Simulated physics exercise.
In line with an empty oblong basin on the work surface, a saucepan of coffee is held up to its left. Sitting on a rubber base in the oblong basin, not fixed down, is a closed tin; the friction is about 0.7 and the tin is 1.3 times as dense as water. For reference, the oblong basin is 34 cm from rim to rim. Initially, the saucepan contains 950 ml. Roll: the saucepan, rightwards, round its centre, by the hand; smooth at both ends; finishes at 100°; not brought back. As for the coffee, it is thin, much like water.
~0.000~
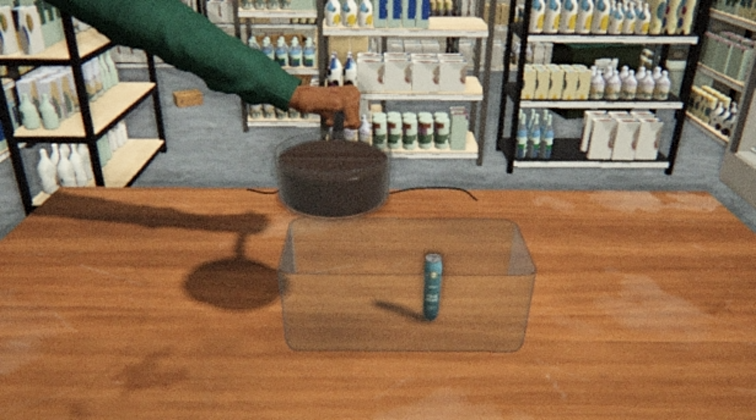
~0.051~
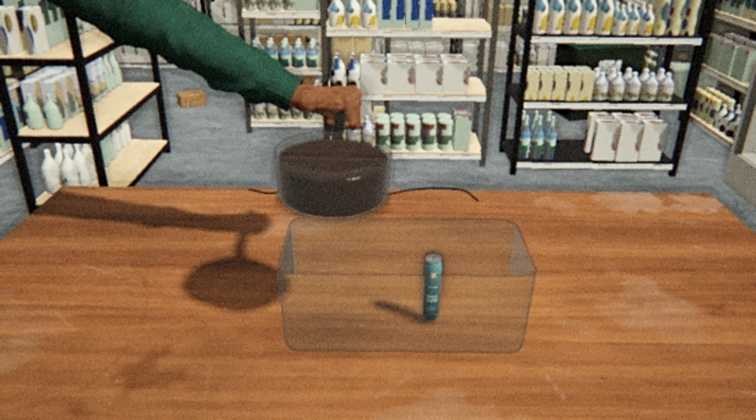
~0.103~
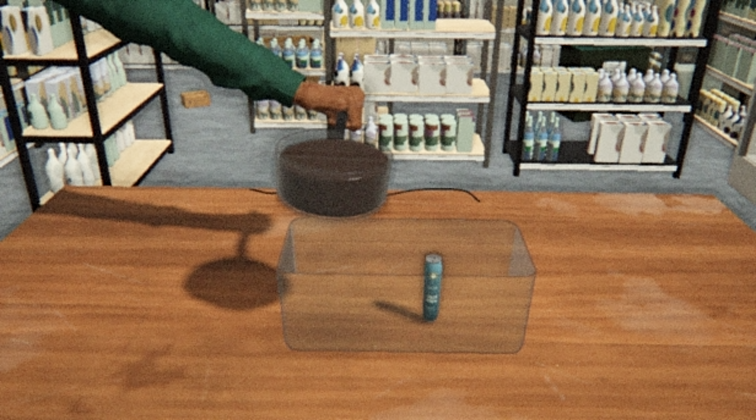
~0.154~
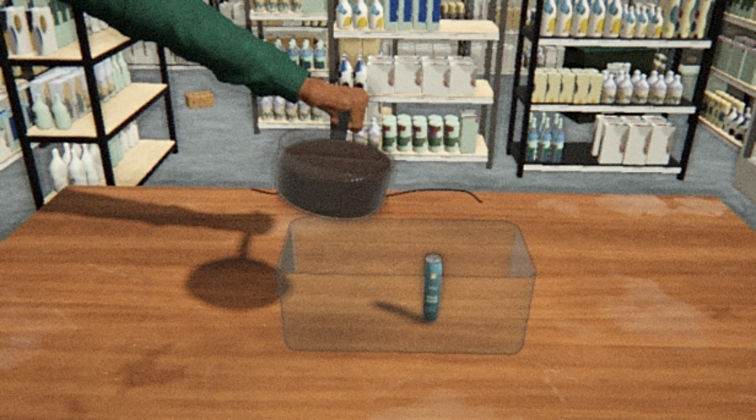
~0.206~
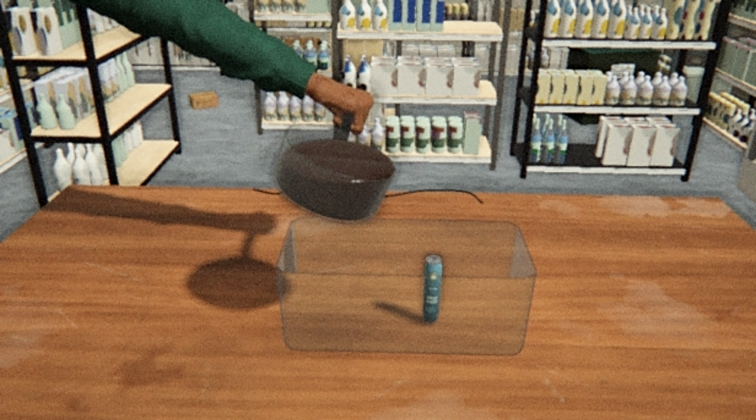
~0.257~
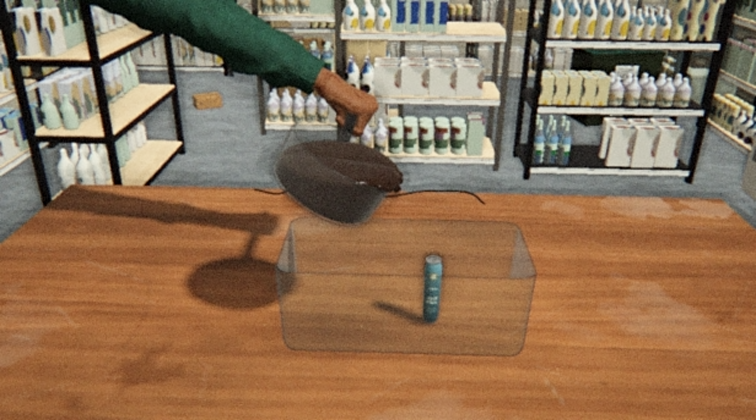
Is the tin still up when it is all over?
No, the tin goes over.
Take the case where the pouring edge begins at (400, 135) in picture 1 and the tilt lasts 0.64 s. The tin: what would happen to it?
It does not tip.
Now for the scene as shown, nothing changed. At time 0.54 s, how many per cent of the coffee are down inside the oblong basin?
The basin holds roughly 44 in a hundred parts at that moment.
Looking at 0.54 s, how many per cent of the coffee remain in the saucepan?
Remaining: Near 24 % of the total.
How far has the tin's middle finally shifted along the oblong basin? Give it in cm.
Around 7.0 cm.
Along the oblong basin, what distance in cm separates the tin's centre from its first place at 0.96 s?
Centre to centre, close to 5 cm.
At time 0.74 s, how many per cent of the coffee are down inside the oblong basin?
Around 92 parts in a hundred.
By 0.54 s the tilt is 88° and 25 per cent is still to pour; the tin stands where it began.
By 0.74 s the tilt is 100° and 6 per cent is still to pour; the tin leans 6°.
By 0.96 s the tilt is 100° and 1 per cent is still to pour; the tin leans 41°.
By 1.19 s the tilt is 100° and 0 per cent is still to pour; the tin lies on its side.
At rest the tin lies on its side.
